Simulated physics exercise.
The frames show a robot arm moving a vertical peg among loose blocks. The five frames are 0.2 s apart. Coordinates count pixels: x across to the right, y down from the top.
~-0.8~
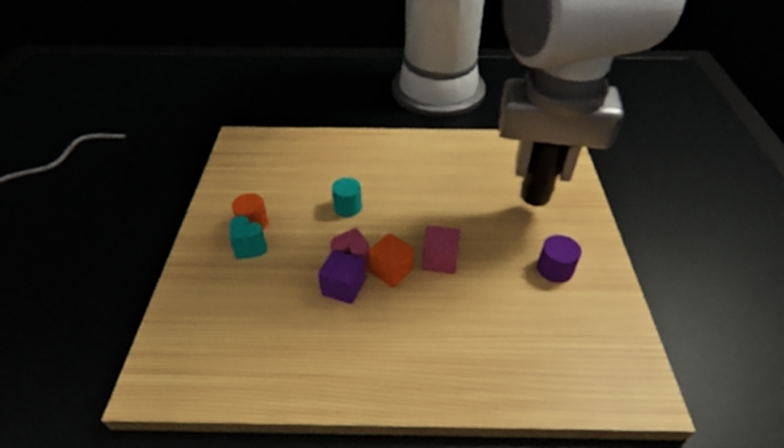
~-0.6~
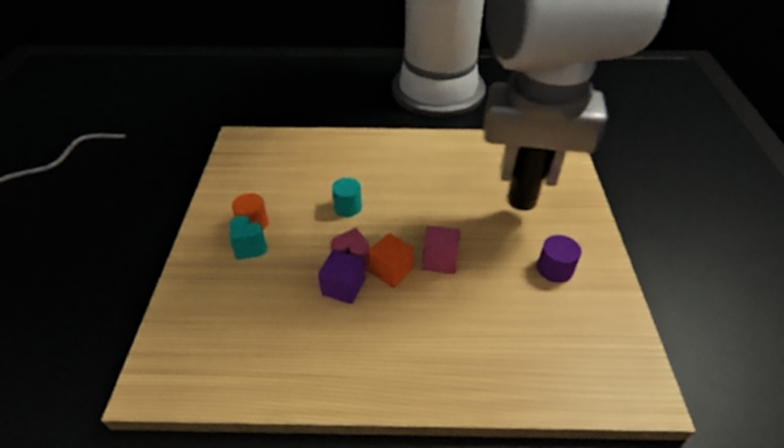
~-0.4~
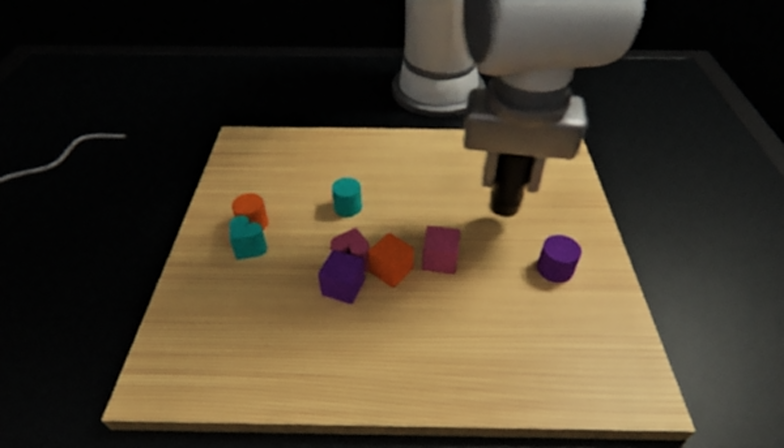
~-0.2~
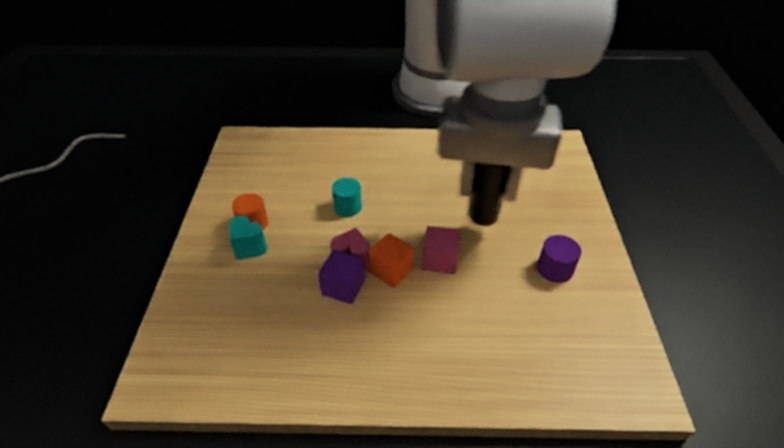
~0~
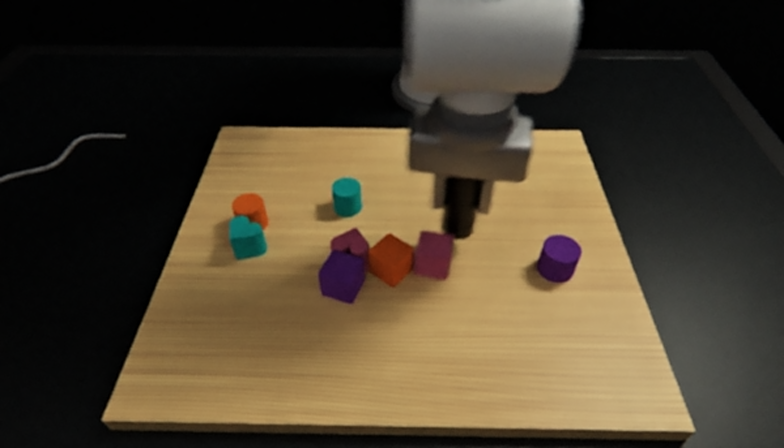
On a wooden board, a robot arm moving a dark peg leftward among colourful blocks, reaching a pink block and nudging it slightly.
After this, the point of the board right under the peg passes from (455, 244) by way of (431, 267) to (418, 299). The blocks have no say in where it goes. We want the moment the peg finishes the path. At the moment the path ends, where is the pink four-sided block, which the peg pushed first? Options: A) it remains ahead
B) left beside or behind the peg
Correct choice: A.
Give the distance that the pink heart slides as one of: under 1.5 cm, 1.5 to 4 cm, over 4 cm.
Its final spot will lie within 1.5 cm of the current one.
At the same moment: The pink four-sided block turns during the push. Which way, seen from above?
From above, the pink four-sided block will be seen to turn clockwise.
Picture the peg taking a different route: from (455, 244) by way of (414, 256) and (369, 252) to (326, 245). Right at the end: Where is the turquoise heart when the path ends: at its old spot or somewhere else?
Right where it was.
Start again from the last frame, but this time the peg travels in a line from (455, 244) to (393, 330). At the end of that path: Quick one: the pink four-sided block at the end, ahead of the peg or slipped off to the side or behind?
Still in front.
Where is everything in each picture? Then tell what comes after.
In the first frame, lower end of the peg (535, 197), tops of blocks, pink heart (351, 241), orange four-sided block (391, 249), pink four-sided block (442, 239).
In the second frame, peg (521, 201), blocks as before.
In the third frame, peg (504, 207), blocks as before.
In the fourth frame, peg (483, 216), blocks as before.
In the fifth frame, peg (458, 229), pink heart (351, 241), orange four-sided block (391, 249), pink four-sided block (435, 244).
What follows on the original path. Halfway along, peg (433, 252); pink four-sided block (417, 270), turned 15° clockwise.
At the end, peg (419, 284); pink heart not moved; orange four-sided block not moved; pink four-sided block (398, 304), turned 30° clockwise.
